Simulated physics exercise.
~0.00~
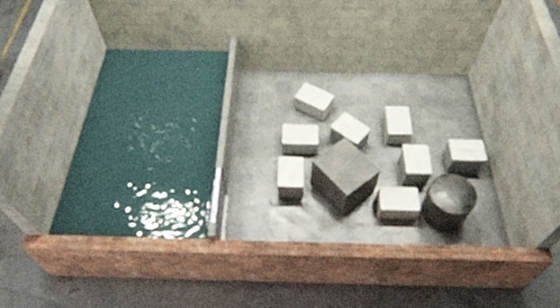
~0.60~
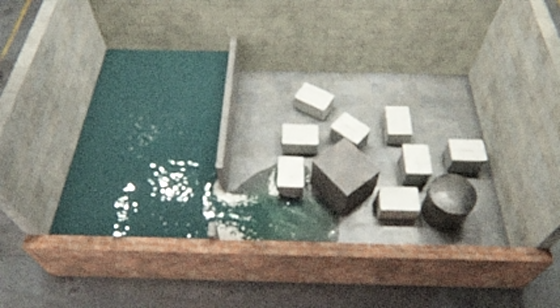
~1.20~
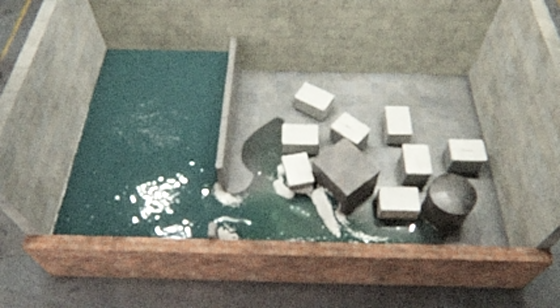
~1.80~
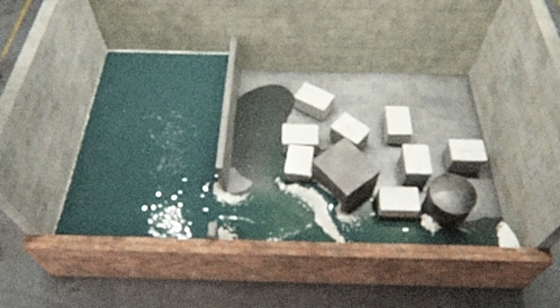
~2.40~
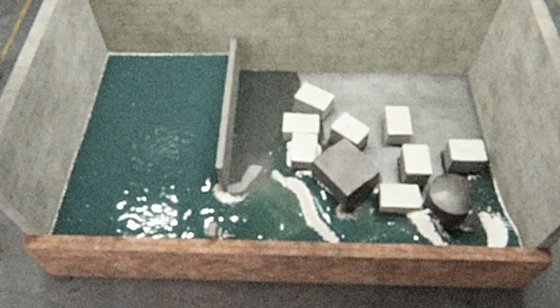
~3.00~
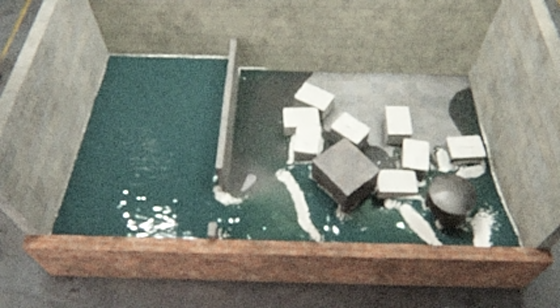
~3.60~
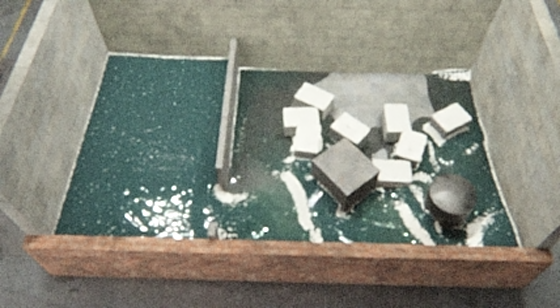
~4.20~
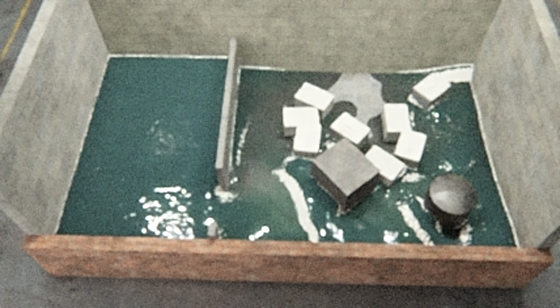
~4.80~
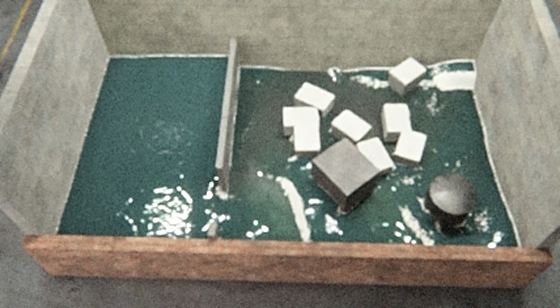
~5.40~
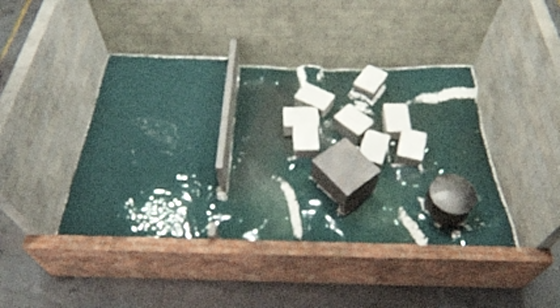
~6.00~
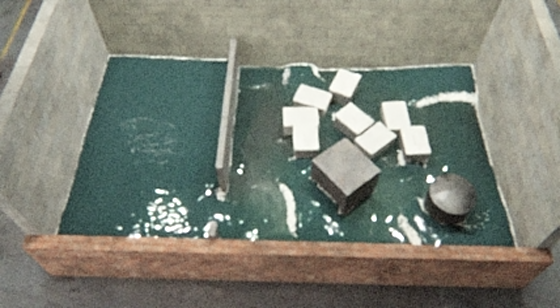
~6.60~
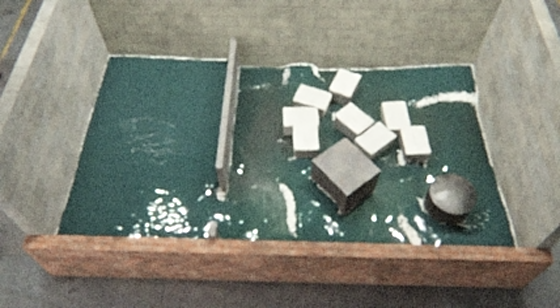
Walled basement with green water pouring from the left room into the right, nudging pale boxes into a loose cluster amid the flood.
